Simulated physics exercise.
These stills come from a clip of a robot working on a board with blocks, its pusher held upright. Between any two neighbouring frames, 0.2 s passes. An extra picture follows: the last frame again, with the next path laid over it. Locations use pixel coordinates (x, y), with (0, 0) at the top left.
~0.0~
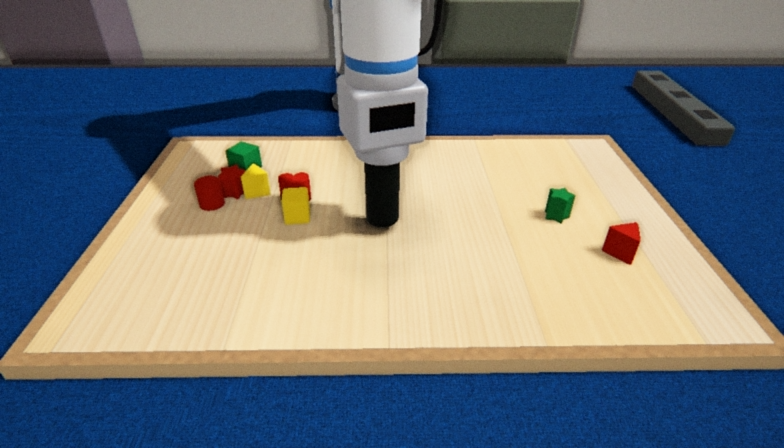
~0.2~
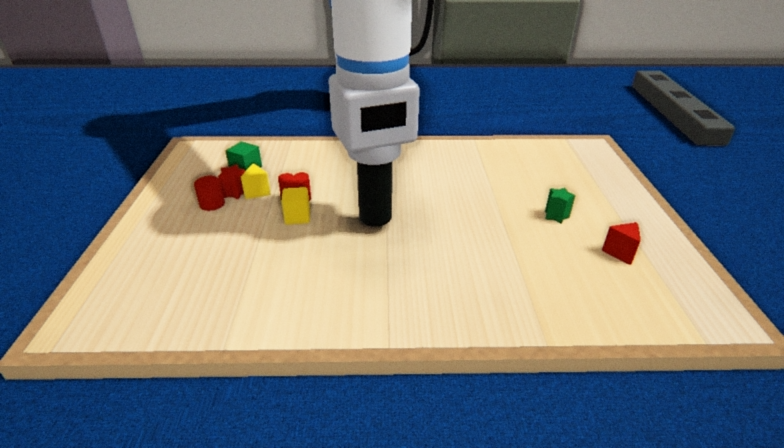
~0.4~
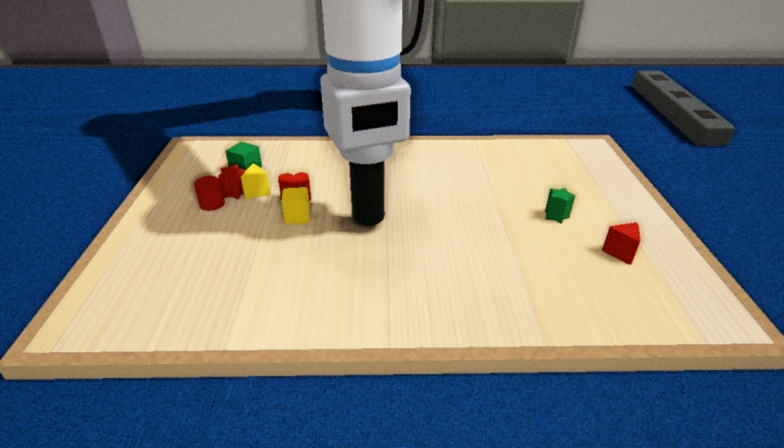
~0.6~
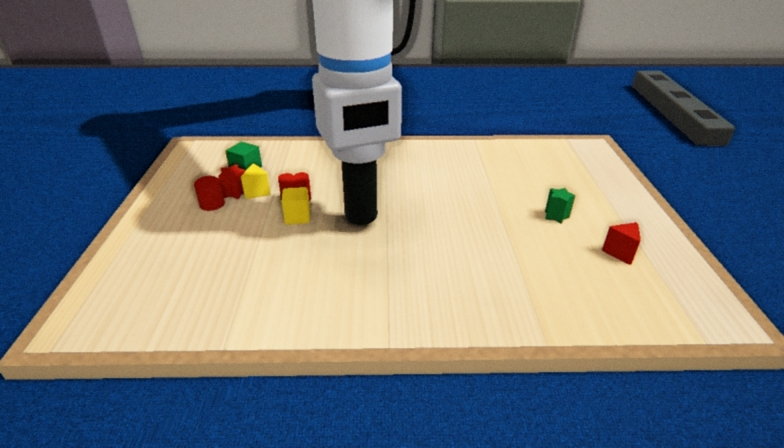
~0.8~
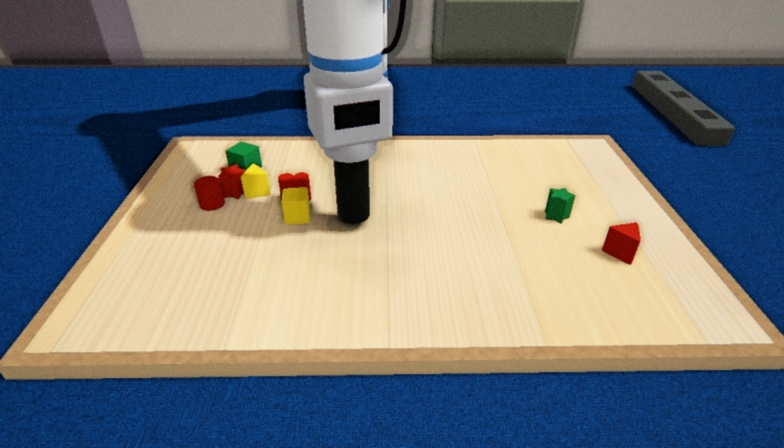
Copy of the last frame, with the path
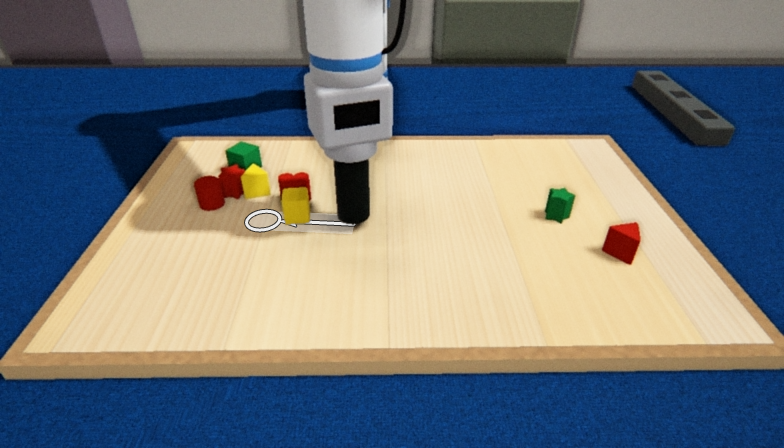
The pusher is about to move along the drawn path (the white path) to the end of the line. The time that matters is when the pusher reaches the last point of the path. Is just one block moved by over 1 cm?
Short answer: Yes.
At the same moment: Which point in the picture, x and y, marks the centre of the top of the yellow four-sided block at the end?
For the centre of its top, I'd go with (246, 184).
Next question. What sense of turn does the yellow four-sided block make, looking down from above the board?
From above, it turns clockwise.
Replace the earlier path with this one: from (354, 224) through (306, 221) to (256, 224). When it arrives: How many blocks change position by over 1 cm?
One block shifts.
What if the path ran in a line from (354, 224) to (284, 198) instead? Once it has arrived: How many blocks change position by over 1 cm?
Count: 3 or more.
Path on the board, straight from (354, 224) to (263, 220).
On the path given first. One third of the way, pusher (323, 215); nothing pushed yet.
Two thirds of the way, pusher (291, 213); yellow four-sided block (268, 189), turned 50° clockwise.
At the end, pusher (262, 212); red heart in place; yellow four-sided block (246, 184), turned 75° clockwise.
